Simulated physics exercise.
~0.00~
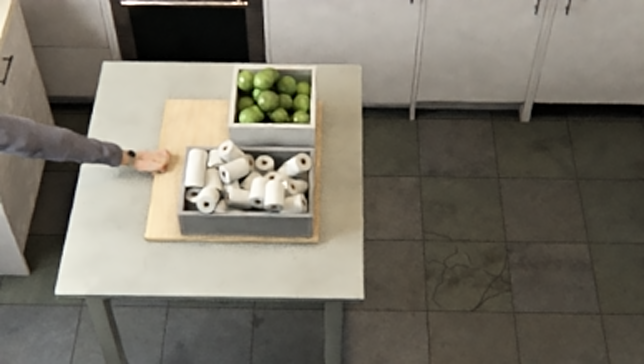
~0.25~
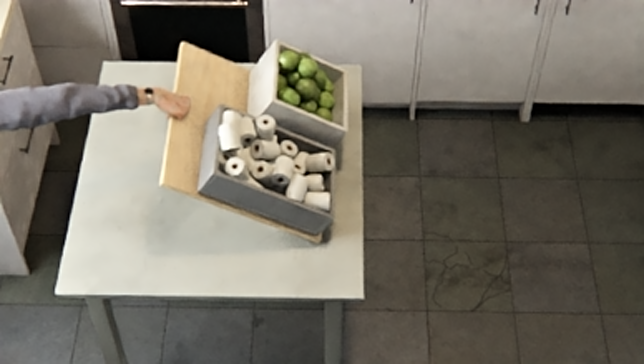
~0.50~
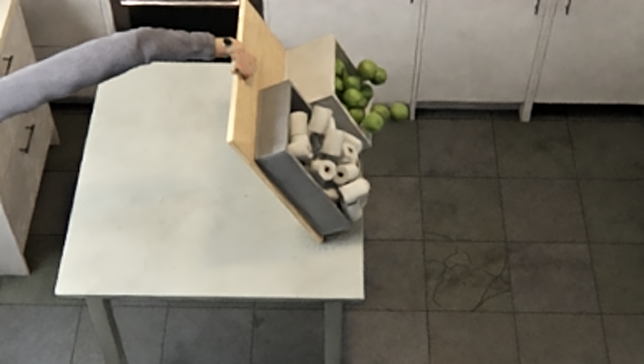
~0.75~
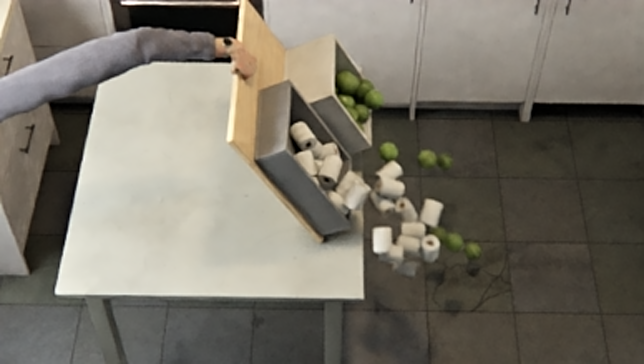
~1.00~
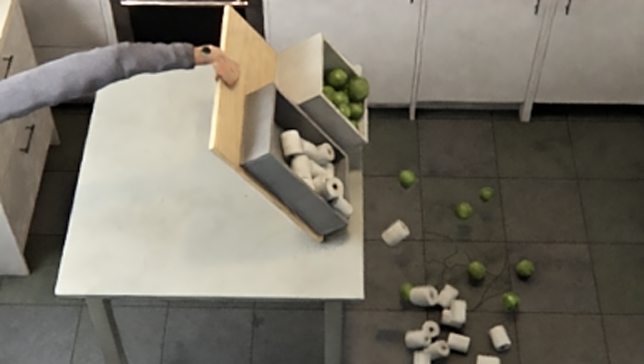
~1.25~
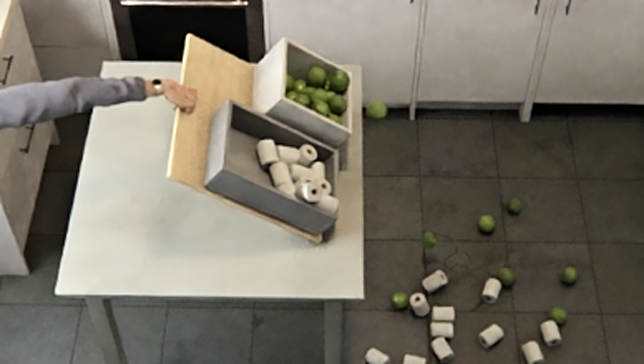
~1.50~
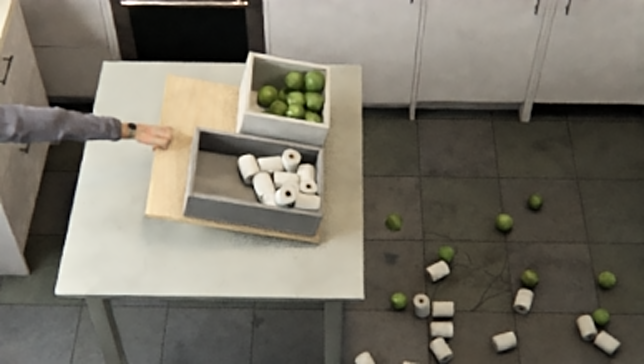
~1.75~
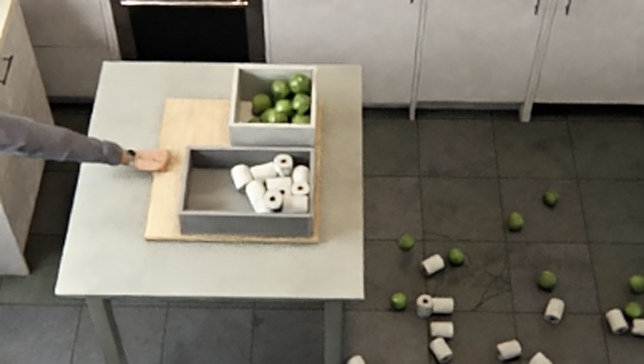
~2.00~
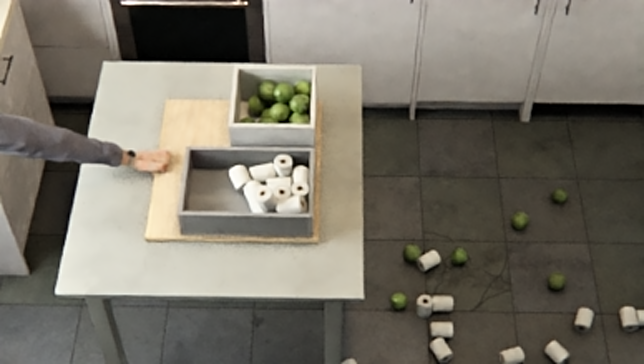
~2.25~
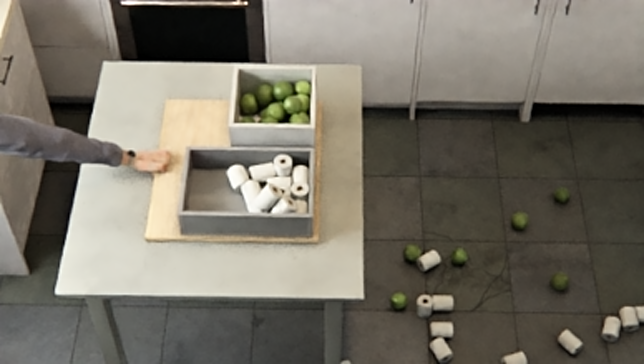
A hand in a grey sleeve reaches from the left to a wooden board on a pale table, in a kitchen with dark floor tiles seen from above. On the board sit a white container of green apples at the back and a grey container of white paper rolls in front. The hand lifts the board's left edge until it tilts steeply to the right. Apples and rolls spill over the table's edge and scatter across the floor. The hand lowers the board flat again, leaving both containers in place, still holding many apples and some rolls.
